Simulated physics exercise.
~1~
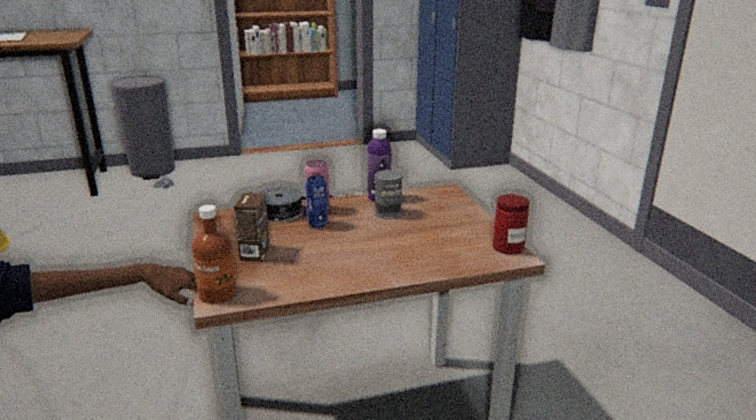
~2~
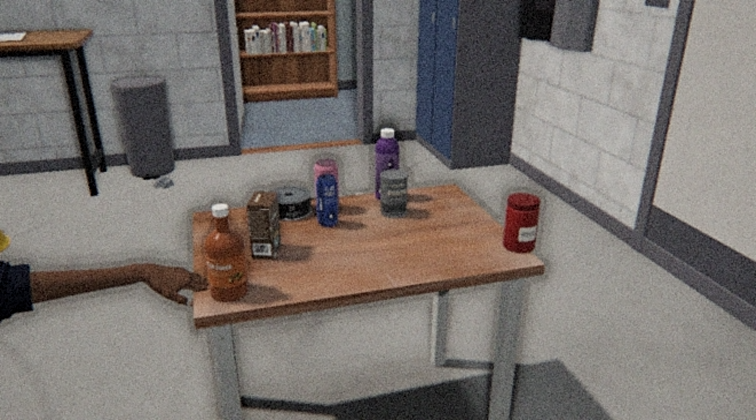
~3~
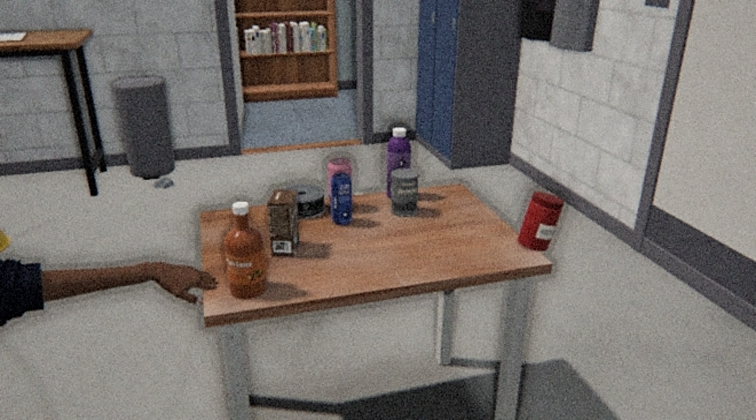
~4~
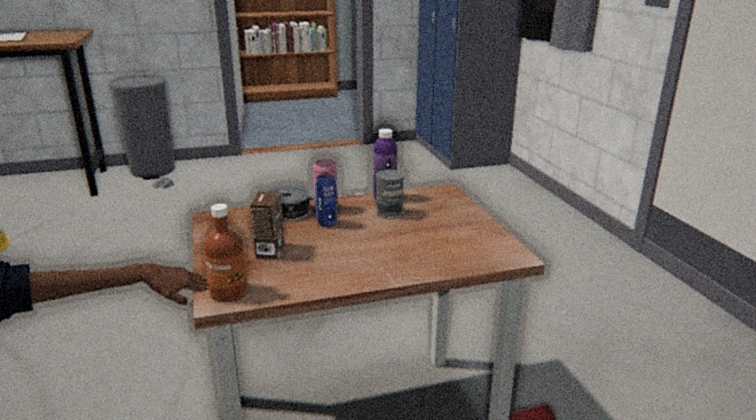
In a room with pale block walls, a hand at the left edge of a small wooden table crowded with bottles and containers moved it right and then back, and the red jar at the right tipped over the edge and landed on the floor.
